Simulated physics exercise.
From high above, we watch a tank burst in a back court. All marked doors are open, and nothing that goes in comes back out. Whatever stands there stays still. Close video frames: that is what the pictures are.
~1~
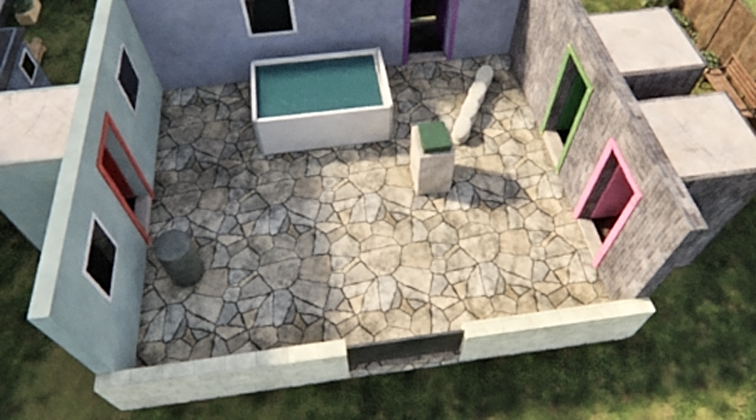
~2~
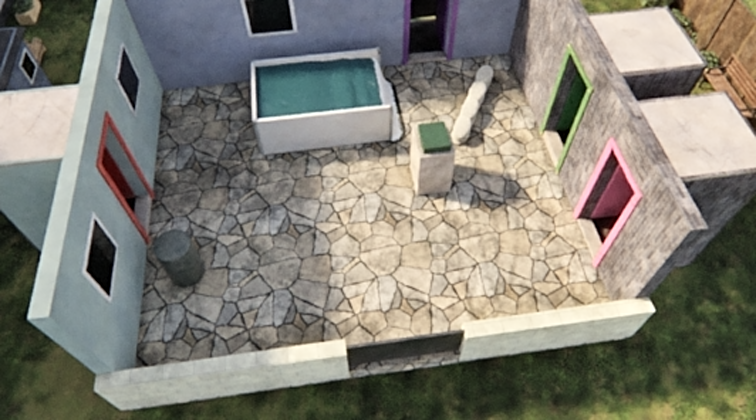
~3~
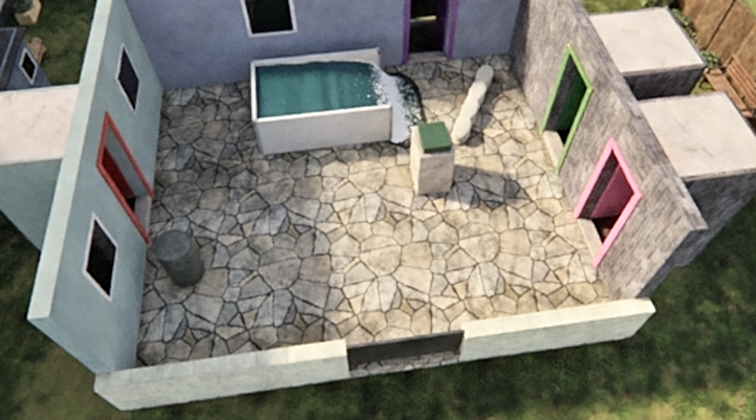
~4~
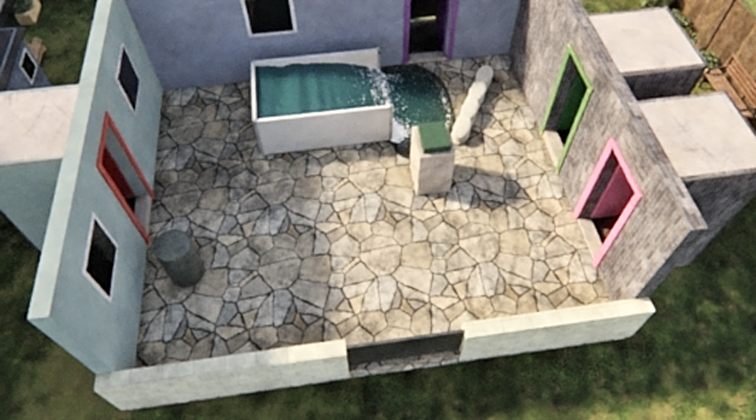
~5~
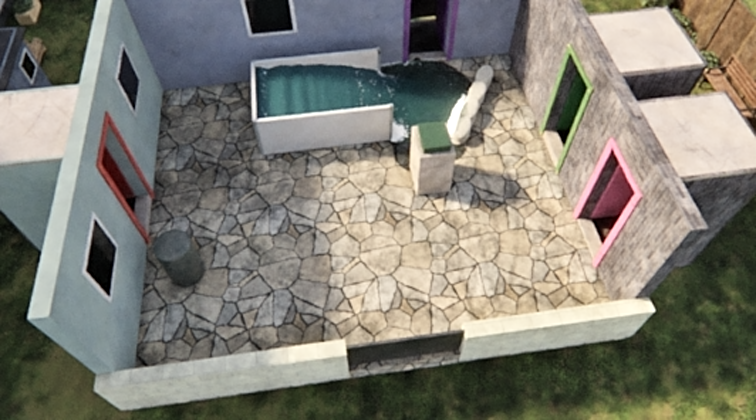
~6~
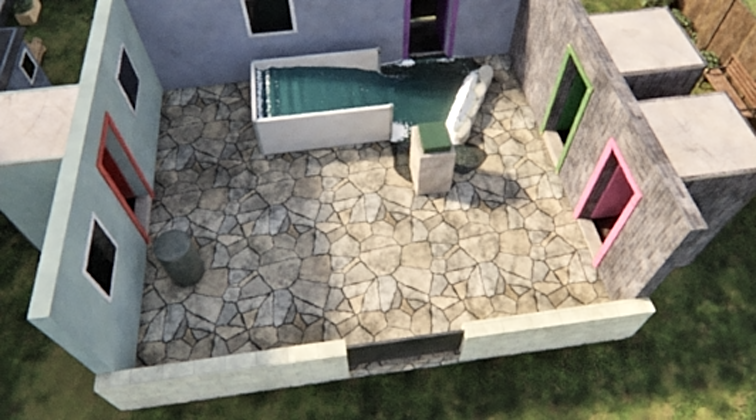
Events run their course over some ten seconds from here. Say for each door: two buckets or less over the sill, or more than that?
My prediction: The red door does not exceed two buckets. The pink door exceeds two buckets. The purple door exceeds two buckets. The green door does not exceed two buckets.
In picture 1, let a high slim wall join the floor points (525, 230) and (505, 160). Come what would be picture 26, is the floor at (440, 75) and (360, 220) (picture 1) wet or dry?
As listed: Covered, free of water.
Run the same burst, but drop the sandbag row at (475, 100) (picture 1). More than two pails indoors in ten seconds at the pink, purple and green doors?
My reading: The pink one floods, the purple one is over, the green one goes over.
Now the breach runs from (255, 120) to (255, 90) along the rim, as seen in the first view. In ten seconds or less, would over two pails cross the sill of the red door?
I'd say the red door exceeds the limit.
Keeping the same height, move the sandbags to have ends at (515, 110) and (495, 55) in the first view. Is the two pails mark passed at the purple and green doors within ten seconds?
Purple door exceeds the limit, green door exceeds the limit.
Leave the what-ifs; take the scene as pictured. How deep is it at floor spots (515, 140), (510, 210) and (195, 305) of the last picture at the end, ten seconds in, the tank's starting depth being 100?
In the order asked, some 4, 6 and 14 in a hundred.
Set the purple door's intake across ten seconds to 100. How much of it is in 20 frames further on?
About 60 per cent.
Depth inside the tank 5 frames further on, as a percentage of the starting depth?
My reading is 56 %.
A moment on, water covers 20 % of the floor; the red door not reached, the pink door not reached, the purple door under two buckets in, the green door not reached.
Next, water covers 30 % of the floor; the red door not reached, the pink door wet at the sill, nothing in, the purple door far over two buckets in, the green door wet at the sill, nothing in.
Then, water covers 40 % of the floor; the red door not reached, the pink door under two buckets in, the purple door far over two buckets in, the green door wet at the sill, nothing in.
Later, water covers 85 % of the floor; the red door not reached, the pink door over two buckets in, the purple door far over two buckets in, the green door under two buckets in.
In the end, water covers 95 % of the floor; the red door wet at the sill, nothing in, the pink door far over two buckets in, the purple door far over two buckets in, the green door under two buckets in.
